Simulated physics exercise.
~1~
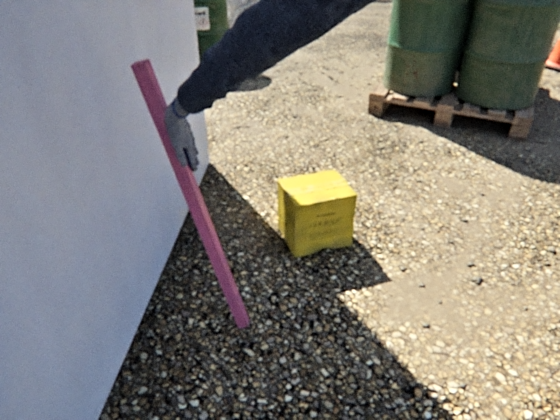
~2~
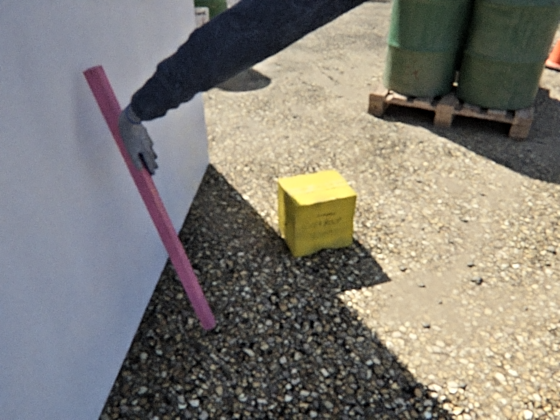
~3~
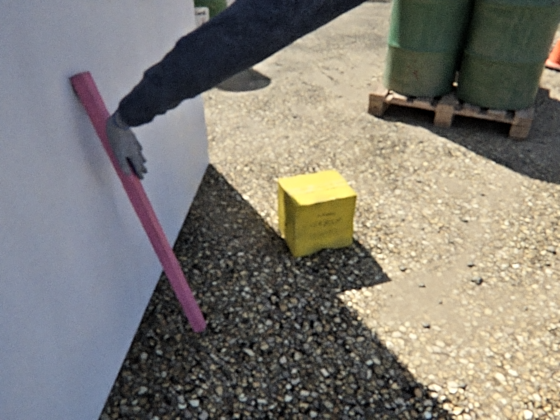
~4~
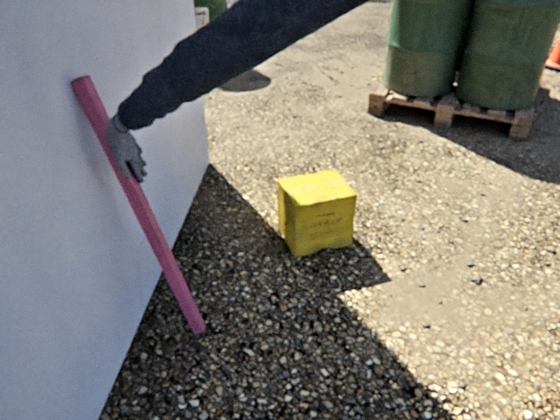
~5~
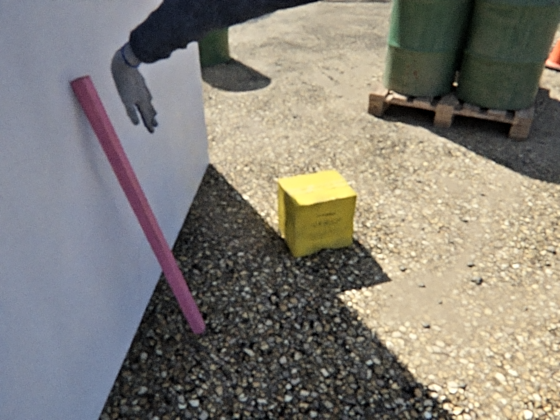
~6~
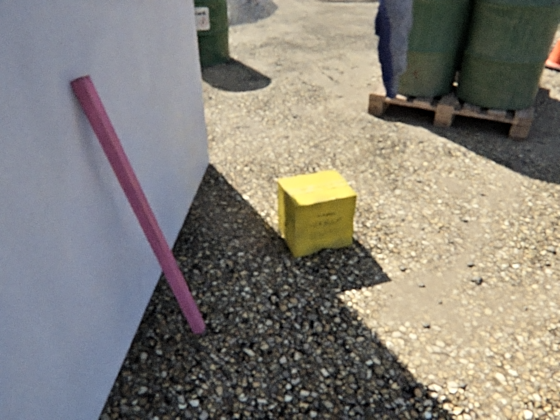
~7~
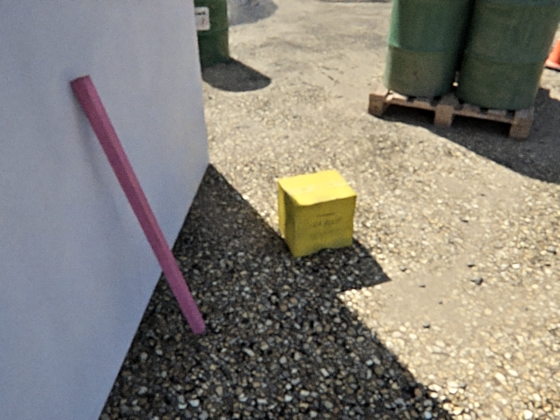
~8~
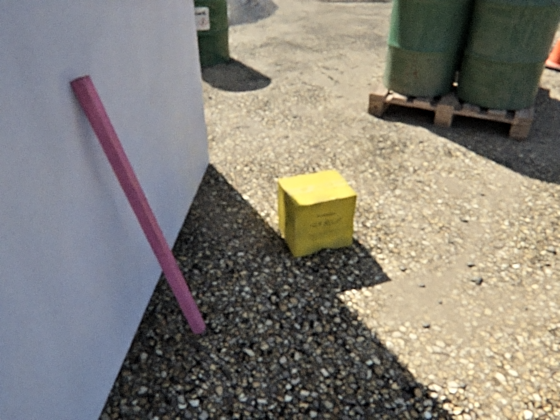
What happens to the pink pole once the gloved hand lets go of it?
It stays where it was set, still leaning against the wall with its foot on the pebbly ground.
